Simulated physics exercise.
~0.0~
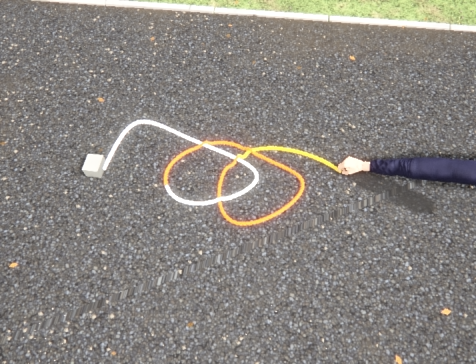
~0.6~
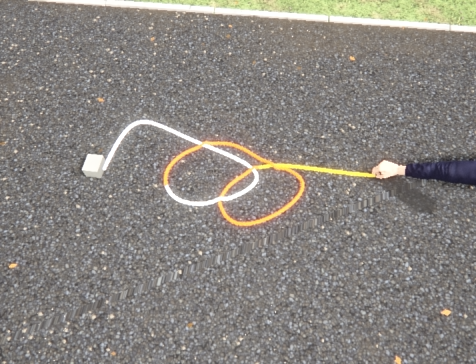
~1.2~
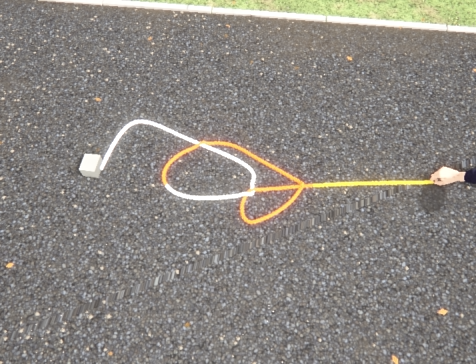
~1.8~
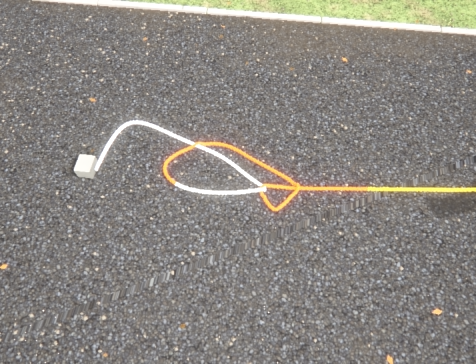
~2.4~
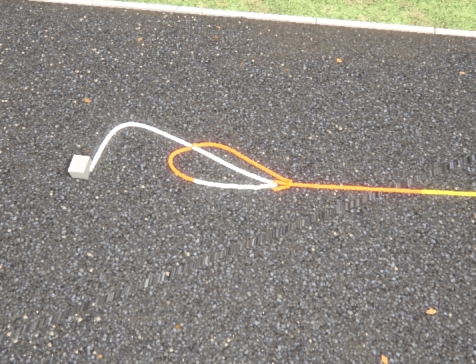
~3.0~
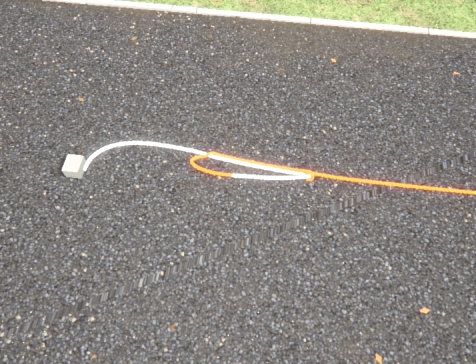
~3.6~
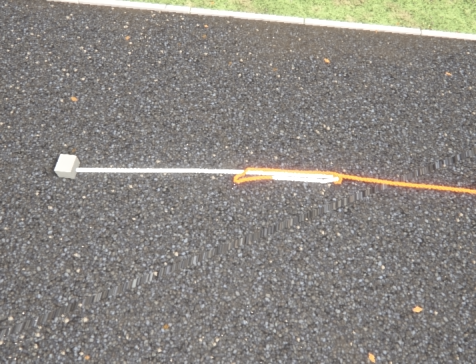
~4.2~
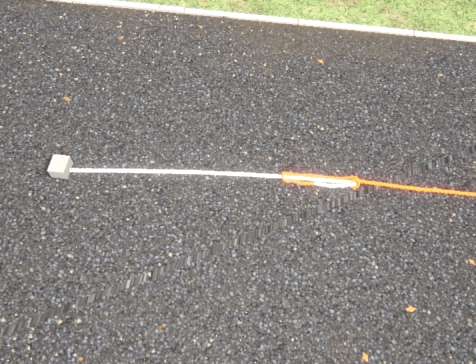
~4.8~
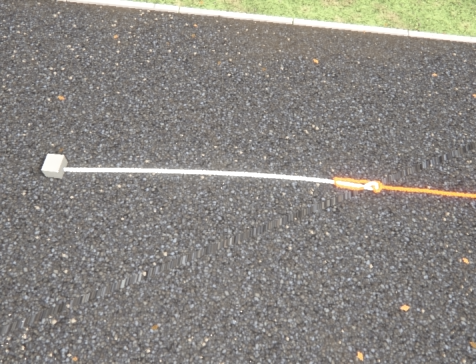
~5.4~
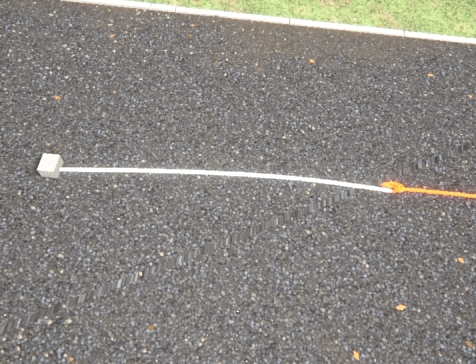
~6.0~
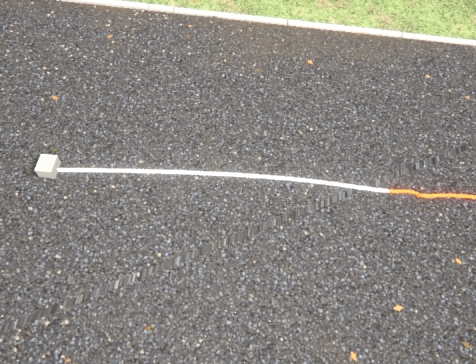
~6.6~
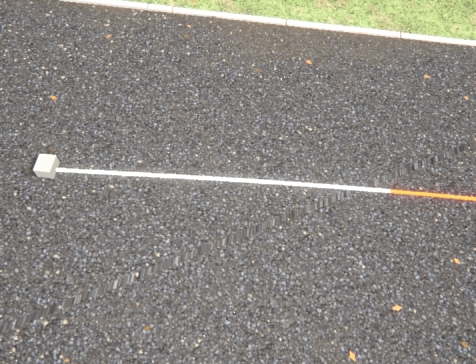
A looped white and orange rope, fixed to a small pale block at the left, was pulled rightward by a hand that soon left view. Its loops narrowed, flattened and slipped out, leaving the rope straight and clear across the dark ground.
